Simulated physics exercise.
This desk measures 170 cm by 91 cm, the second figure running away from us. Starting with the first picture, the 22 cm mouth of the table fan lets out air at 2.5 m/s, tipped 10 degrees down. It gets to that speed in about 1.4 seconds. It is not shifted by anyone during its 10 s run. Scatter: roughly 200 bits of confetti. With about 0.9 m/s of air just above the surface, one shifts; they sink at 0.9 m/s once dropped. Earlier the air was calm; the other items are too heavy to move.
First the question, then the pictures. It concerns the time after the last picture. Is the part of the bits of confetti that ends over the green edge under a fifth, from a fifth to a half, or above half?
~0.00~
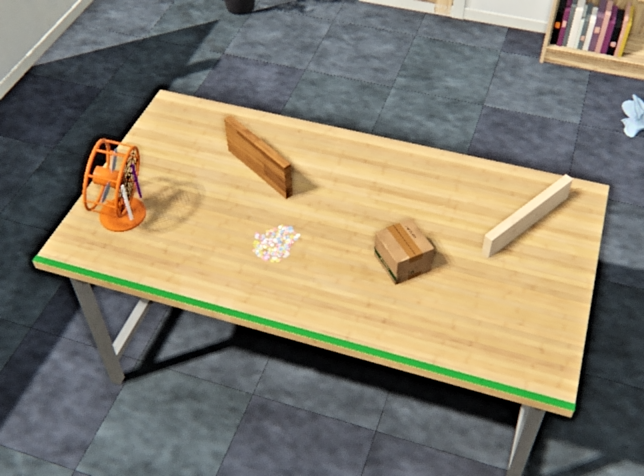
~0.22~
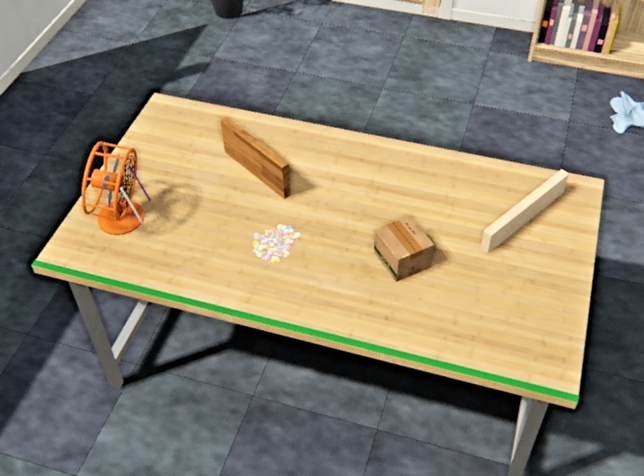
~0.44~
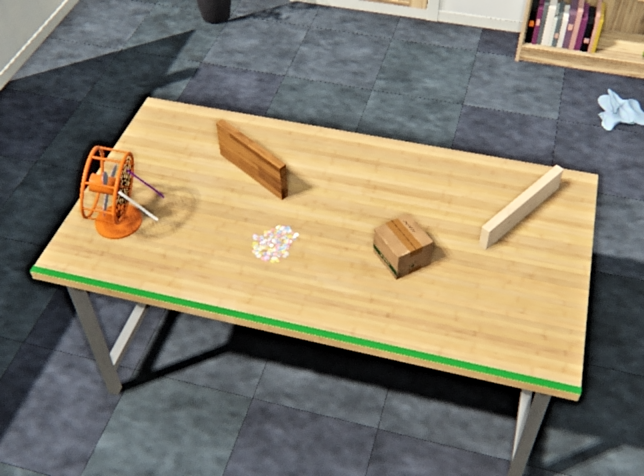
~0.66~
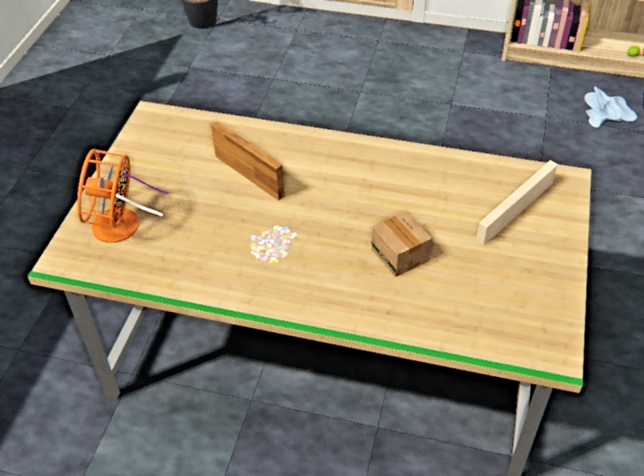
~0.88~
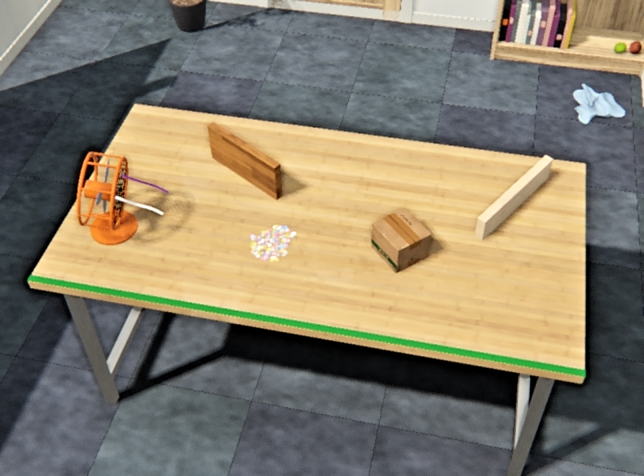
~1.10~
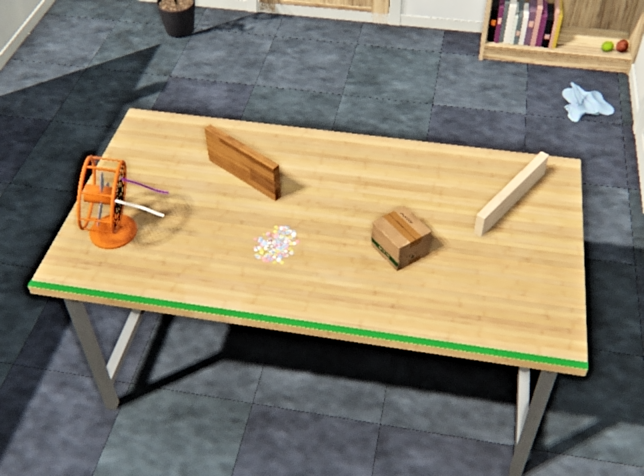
It amounts to the bulk of them.
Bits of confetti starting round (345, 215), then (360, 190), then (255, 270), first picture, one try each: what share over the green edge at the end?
Results, one try each: 0 %, 0 %, 90 %.
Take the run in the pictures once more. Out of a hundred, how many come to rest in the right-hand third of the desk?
2 %.
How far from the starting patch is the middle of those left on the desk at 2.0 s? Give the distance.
About 70 cm.
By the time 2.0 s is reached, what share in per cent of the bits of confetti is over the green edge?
I reckon close to 40 %.
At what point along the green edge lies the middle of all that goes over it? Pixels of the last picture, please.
Median crossing, approx. (479, 354).
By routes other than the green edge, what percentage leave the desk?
About 30 per cent of them.
After 2.0 s the count stands so, 37 % are over the green edge; the middle of those still in play is near (492, 316).
After 3.2 s the count stands so, 60 % are over the green edge; the middle of those still in play is near (404, 270).
After 5.5 s the count stands so, 62 % are over the green edge.
After 10.0 s, at the end, 63 % are over the green edge.
